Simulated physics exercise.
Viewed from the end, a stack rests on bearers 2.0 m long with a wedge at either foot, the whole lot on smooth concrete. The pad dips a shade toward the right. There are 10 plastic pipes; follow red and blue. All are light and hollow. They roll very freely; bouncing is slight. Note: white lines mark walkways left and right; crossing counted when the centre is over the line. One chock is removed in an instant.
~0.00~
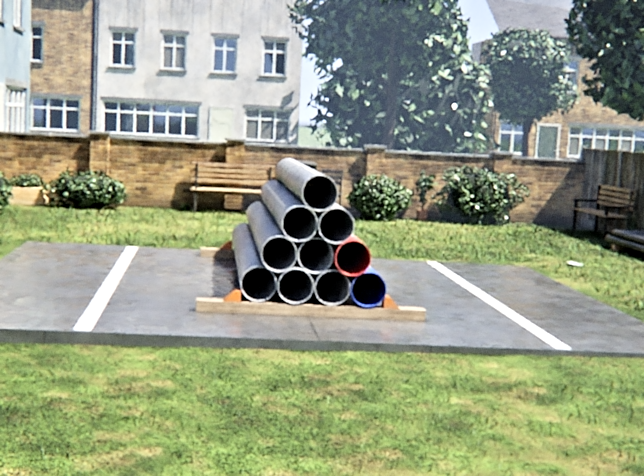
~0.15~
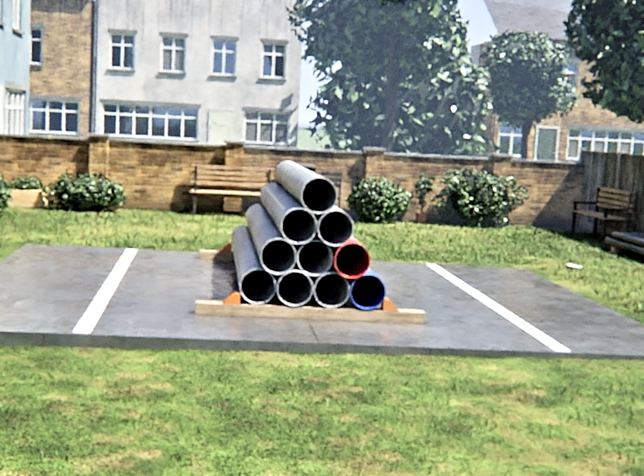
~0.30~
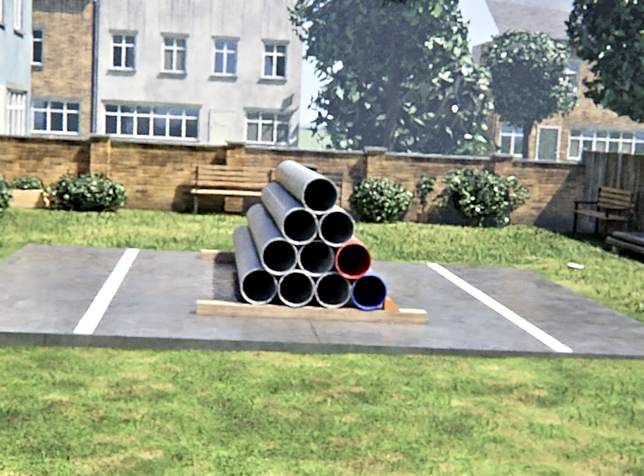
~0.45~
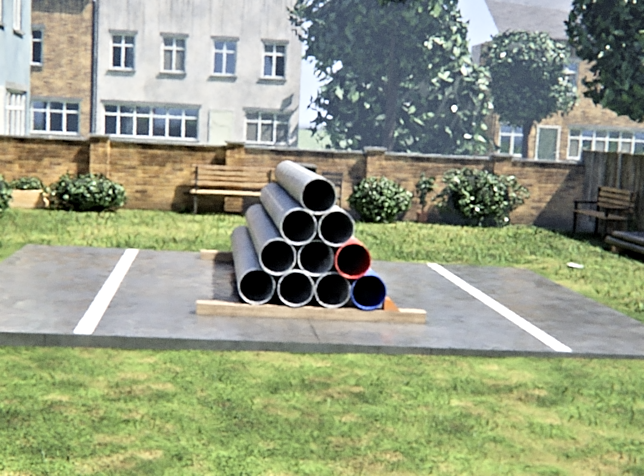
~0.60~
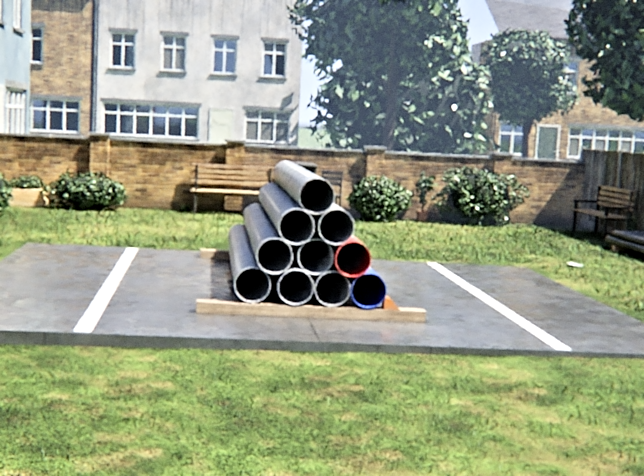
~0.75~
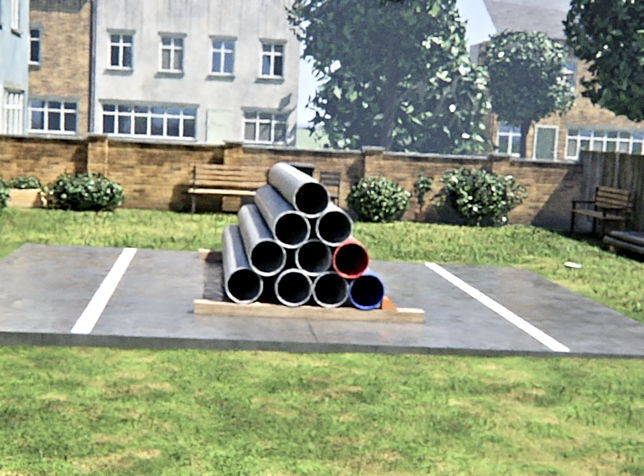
A triangular stack of grey pipes, one rimmed in red and one in blue, sat on a concrete pad; the left orange wedge vanished, then the pipes on the left shifted slightly leftward.
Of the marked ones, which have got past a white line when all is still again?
Red: No; blue: No.
Then, 2.6 s in, red is up on others, 65 cm from the bearers' right end; blue is on the bearers, 55 cm from the bearers' right end; 1 past a line.
Then, 5.1 s in, red is up on others, 70 cm from the bearers' right end; still the same for blue; 3 past a line.
In the end (8.0 s), red is up on others, 70 cm from the bearers' right end; blue is on the bearers, 55 cm from the bearers' right end; 5 past a line.
